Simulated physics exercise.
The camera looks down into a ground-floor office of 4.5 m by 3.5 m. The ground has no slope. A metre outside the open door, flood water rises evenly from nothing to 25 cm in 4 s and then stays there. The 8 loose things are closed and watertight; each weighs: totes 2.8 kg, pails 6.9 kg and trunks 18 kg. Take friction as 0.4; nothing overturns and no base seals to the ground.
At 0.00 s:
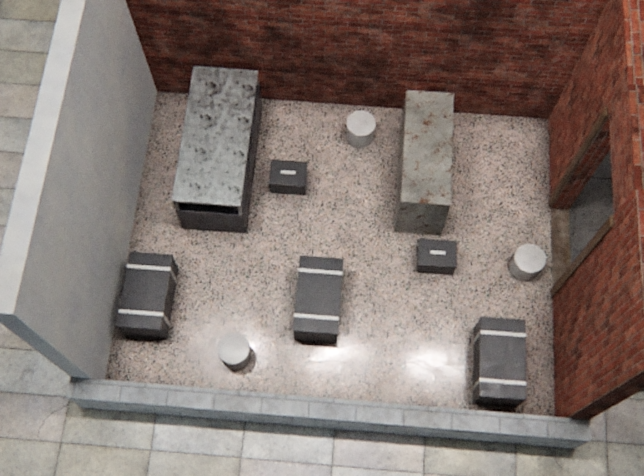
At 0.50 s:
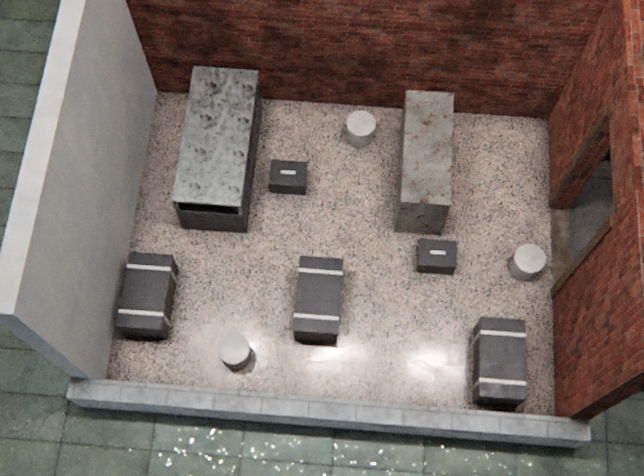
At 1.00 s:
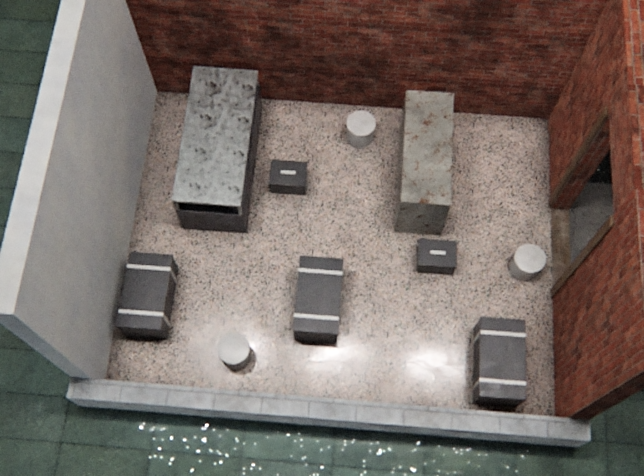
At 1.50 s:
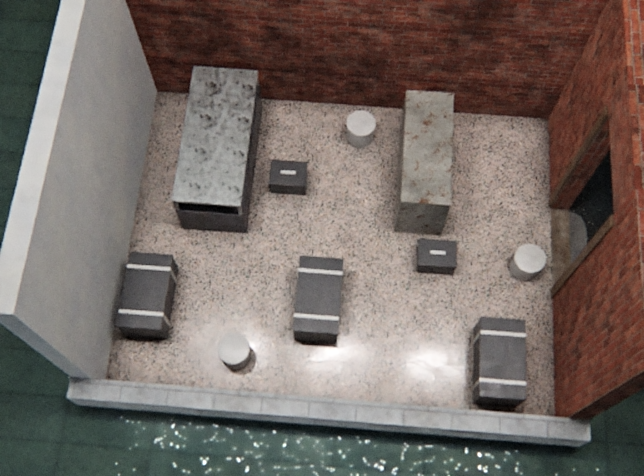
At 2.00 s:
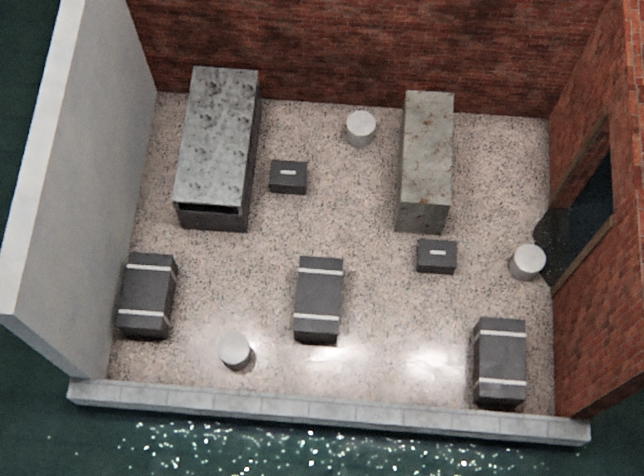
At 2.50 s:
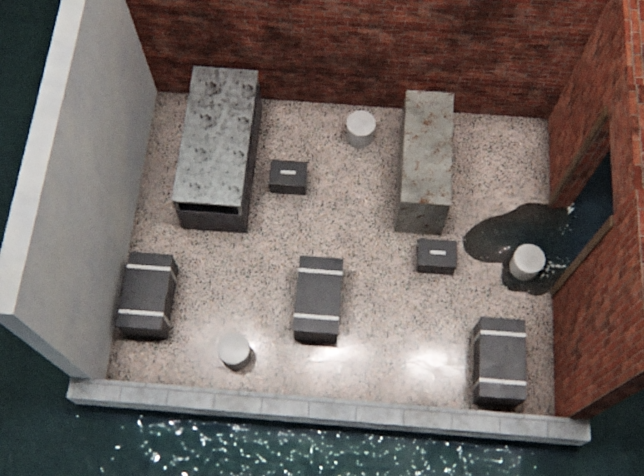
In a small brick-walled room seen from above, dark water rose over the paving outside, then crept through the doorway on the right and spread around a pale pail, while nothing inside moved.
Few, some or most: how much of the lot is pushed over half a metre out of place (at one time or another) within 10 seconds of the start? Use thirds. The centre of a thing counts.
Share: At least two thirds.
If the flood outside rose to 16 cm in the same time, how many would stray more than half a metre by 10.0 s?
Then 4.
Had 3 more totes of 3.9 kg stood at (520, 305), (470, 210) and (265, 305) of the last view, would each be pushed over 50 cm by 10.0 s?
In turn: Under, past it, past it.
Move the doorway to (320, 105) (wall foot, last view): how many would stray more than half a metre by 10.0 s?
Then 6.
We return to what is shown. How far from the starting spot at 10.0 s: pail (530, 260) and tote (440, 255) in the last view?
In turn: 400 cm, 250 cm.
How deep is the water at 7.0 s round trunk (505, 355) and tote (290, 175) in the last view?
About 4 and 3 cm.
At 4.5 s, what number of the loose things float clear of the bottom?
At that moment 0.
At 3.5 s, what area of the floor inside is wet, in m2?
About 3.0 m2.
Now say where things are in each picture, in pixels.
A pail at (530, 258), on the bottom; a tote at (438, 253) rests on the ground; water covers 0.0 m2; 0 of 8 have shifted, in the first picture.
A pail at (530, 258) rests on the ground; a tote at (438, 253) rests on the ground; water covers 0.0 m2; 0 of 8 have shifted, in the second picture.
A pail at (530, 258), on the bottom; a tote at (438, 253) rests on the ground; 0.0 m2 under water; 0 of 8 have shifted, in the third picture.
A pail at (530, 258), on the bottom; a tote at (438, 253) rests on the ground; water covers 0.0 m2; 0 of 8 have shifted, in the fourth picture.
A pail at (530, 258), on the bottom; a tote at (438, 253), on the bottom; water covers 0.1 m2; 0 of 8 have shifted, in the fifth picture.
A pail at (530, 258), on the bottom; a tote at (438, 253), on the bottom; 0.5 m2 under water; 0 of 8 have shifted, in the sixth picture.
After 3.5 s 0 of 8 are over 50 cm from their spots; 0 afloat.
After 4.5 s 2 of 8 are over 50 cm from their spots; 0 afloat.
After 7.0 s 3 of 8 are over 50 cm from their spots; 3 afloat.
After 10.0 s 6 of 8 are over 50 cm from their spots, and 6 have been at some point; 6 afloat.
